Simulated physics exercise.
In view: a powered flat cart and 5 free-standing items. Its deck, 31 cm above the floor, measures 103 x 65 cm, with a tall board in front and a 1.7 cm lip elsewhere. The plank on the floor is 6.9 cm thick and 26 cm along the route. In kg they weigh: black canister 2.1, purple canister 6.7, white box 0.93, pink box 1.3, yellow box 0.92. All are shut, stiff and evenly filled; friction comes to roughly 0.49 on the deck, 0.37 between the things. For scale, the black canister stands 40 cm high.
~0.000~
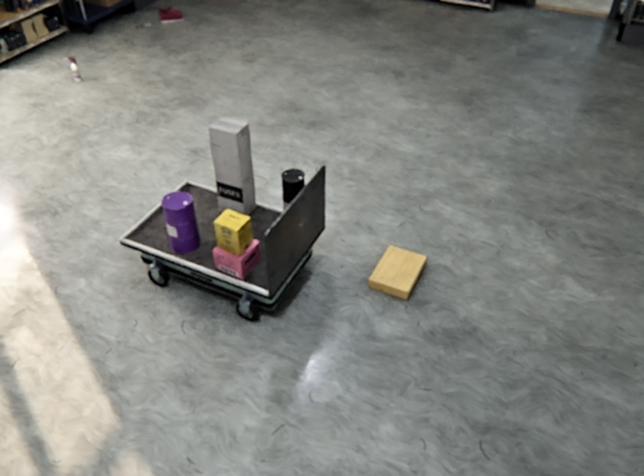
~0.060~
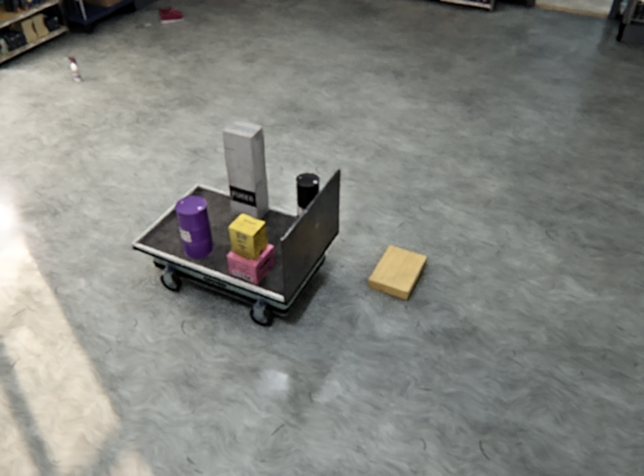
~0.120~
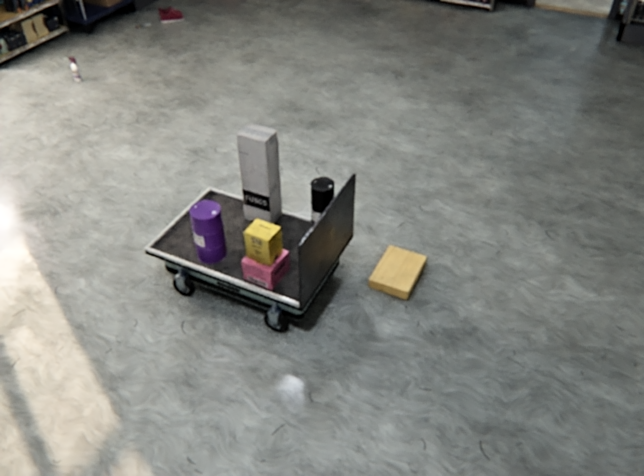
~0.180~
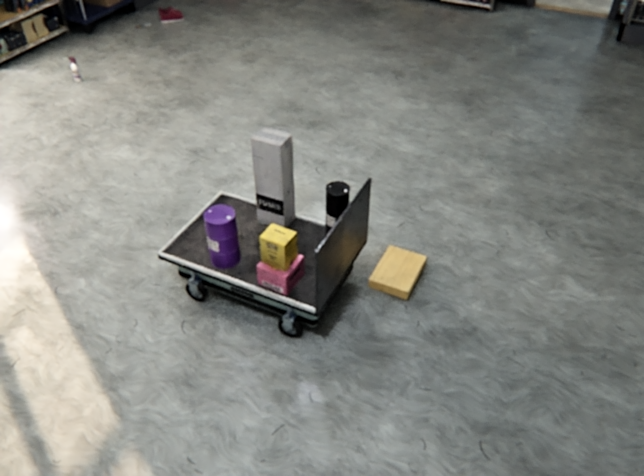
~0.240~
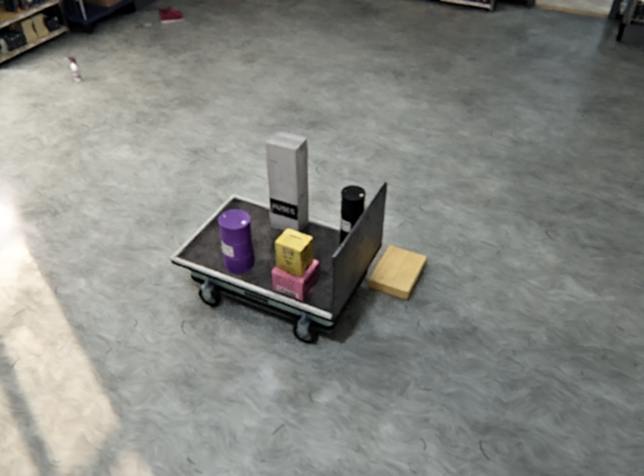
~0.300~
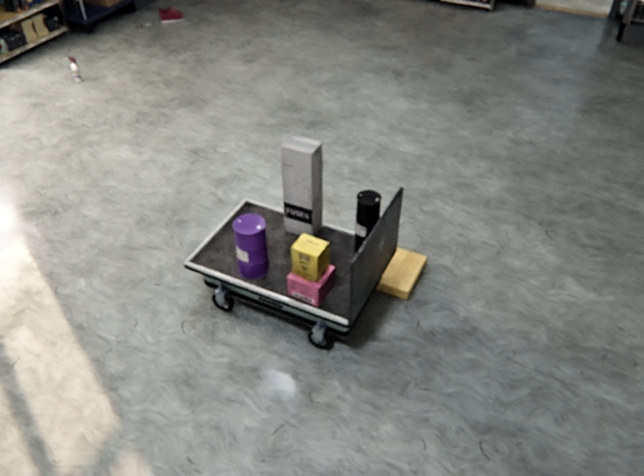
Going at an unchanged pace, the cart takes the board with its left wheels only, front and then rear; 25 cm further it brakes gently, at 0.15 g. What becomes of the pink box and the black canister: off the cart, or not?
The pink box is still aboard, the black canister is still aboard.
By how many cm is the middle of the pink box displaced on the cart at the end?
About 2 cm.
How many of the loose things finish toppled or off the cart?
4 of them.
After 0.60 s, 96 cm covered; black canister leaning 38° near (427, 222); white box leaning 23°; yellow box leaning 9°.
After 1.00 s, 160 cm covered; black canister on its side near (497, 323); white box on its side; yellow box leaning 47°.
After 1.40 s, 216 cm covered; purple canister, white box and yellow box now off the cart; black canister on its side near (613, 361).
After 1.90 s, 253 cm covered; black canister on its side.
At rest (2.6 s), off the cart, purple canister, white box and yellow box; tipped over on the cart, black canister; the last one in place, give or take 10 cm.
